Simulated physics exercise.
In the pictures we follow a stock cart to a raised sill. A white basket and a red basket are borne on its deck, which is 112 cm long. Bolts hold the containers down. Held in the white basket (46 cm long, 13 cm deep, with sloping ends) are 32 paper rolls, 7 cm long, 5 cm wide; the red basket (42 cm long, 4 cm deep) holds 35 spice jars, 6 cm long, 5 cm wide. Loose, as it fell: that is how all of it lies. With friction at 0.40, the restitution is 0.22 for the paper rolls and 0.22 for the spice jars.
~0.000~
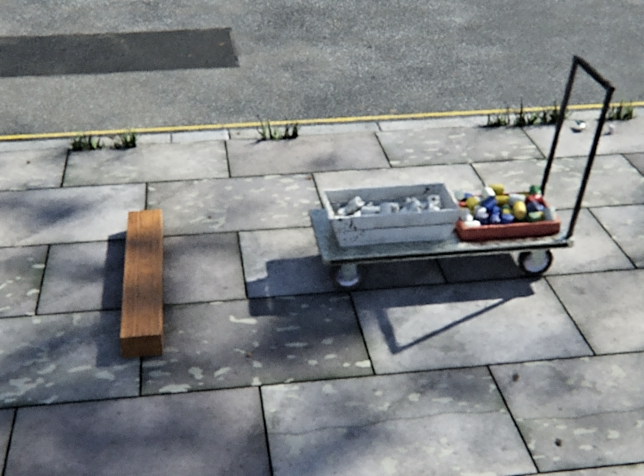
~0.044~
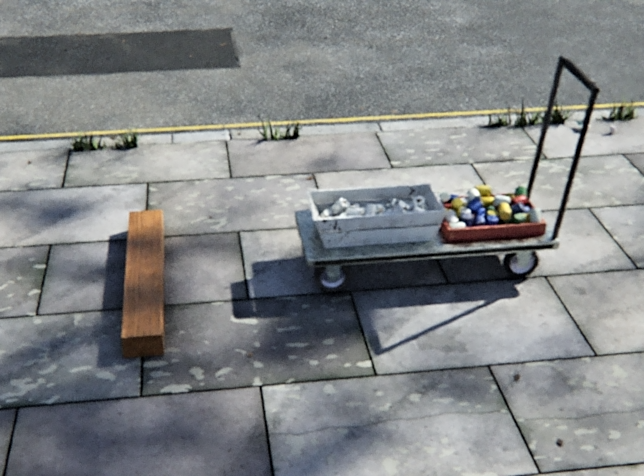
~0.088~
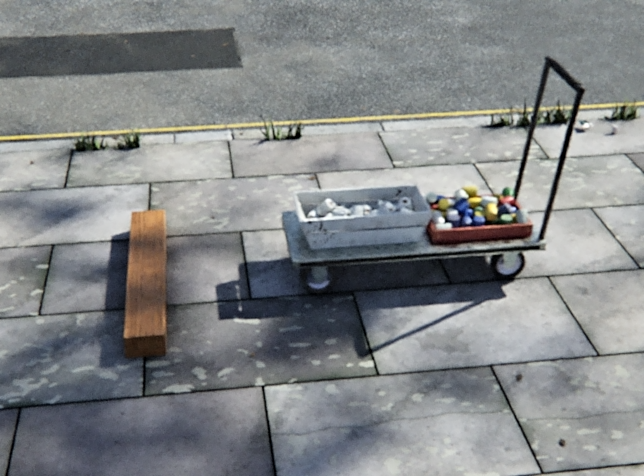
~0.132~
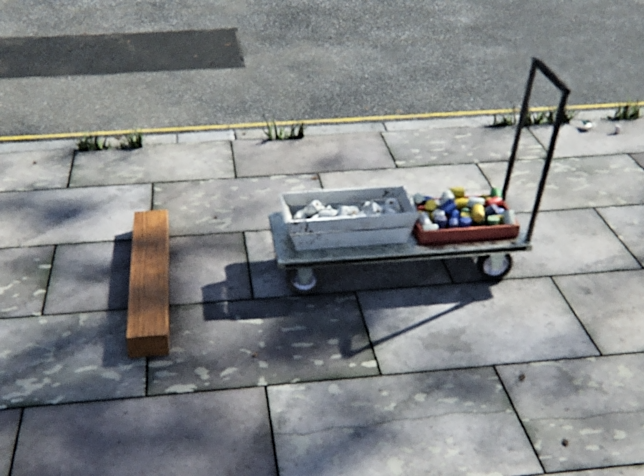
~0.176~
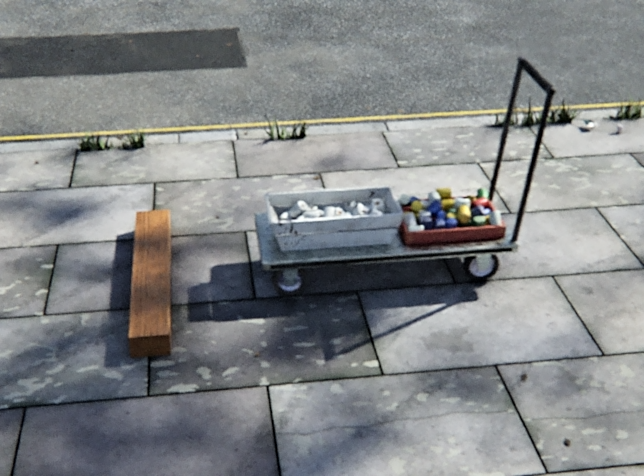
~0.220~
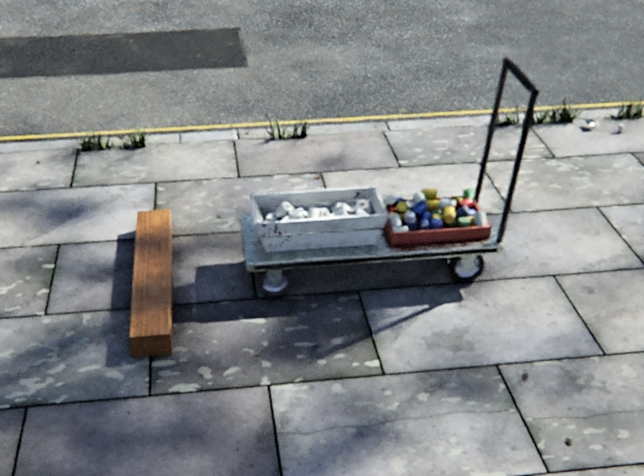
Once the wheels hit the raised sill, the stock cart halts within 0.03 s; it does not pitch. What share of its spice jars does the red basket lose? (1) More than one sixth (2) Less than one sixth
(2) Less than one sixth.
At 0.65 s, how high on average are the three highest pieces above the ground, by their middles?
Height, averaged: Around 34 cm.
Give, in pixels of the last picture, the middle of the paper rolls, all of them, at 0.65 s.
In the last view, the centre sits near (219, 230).
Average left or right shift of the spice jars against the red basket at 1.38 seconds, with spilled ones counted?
On average they end up some 4 cm further left.
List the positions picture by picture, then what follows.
In the first picture (we follow the rim corner now nearest the camera; the camera pans a little), red basket at (466, 228); white basket at (333, 218); 73 cm still to roll; nothing out yet.
The second picture shows red basket at (451, 229); white basket at (317, 219); 66 cm still to roll.
The third picture shows red basket at (437, 230); white basket at (302, 220); 58 cm still to roll.
The fourth picture shows red basket at (424, 231); white basket at (288, 221); 51 cm still to roll.
The fifth picture shows red basket at (409, 232); white basket at (273, 222); 44 cm still to roll.
The sixth picture shows red basket at (394, 233); white basket at (257, 223); 37 cm still to roll; nothing out yet.
After 0.43 s, impact.
After 0.53 s, 0 of 32 out of the white basket and 1 of 35 out of the red basket.
After 0.65 s, 0 of 32 out of the white basket and 3 of 35 out of the red basket.
After 0.88 s, 0 of 32 out of the white basket and 3 of 35 out of the red basket.
Final count (at 1.38 s), 0 of 32 out of the white basket and 3 of 35 out of the red basket. Asked share, 3 of 35, 9 per cent.
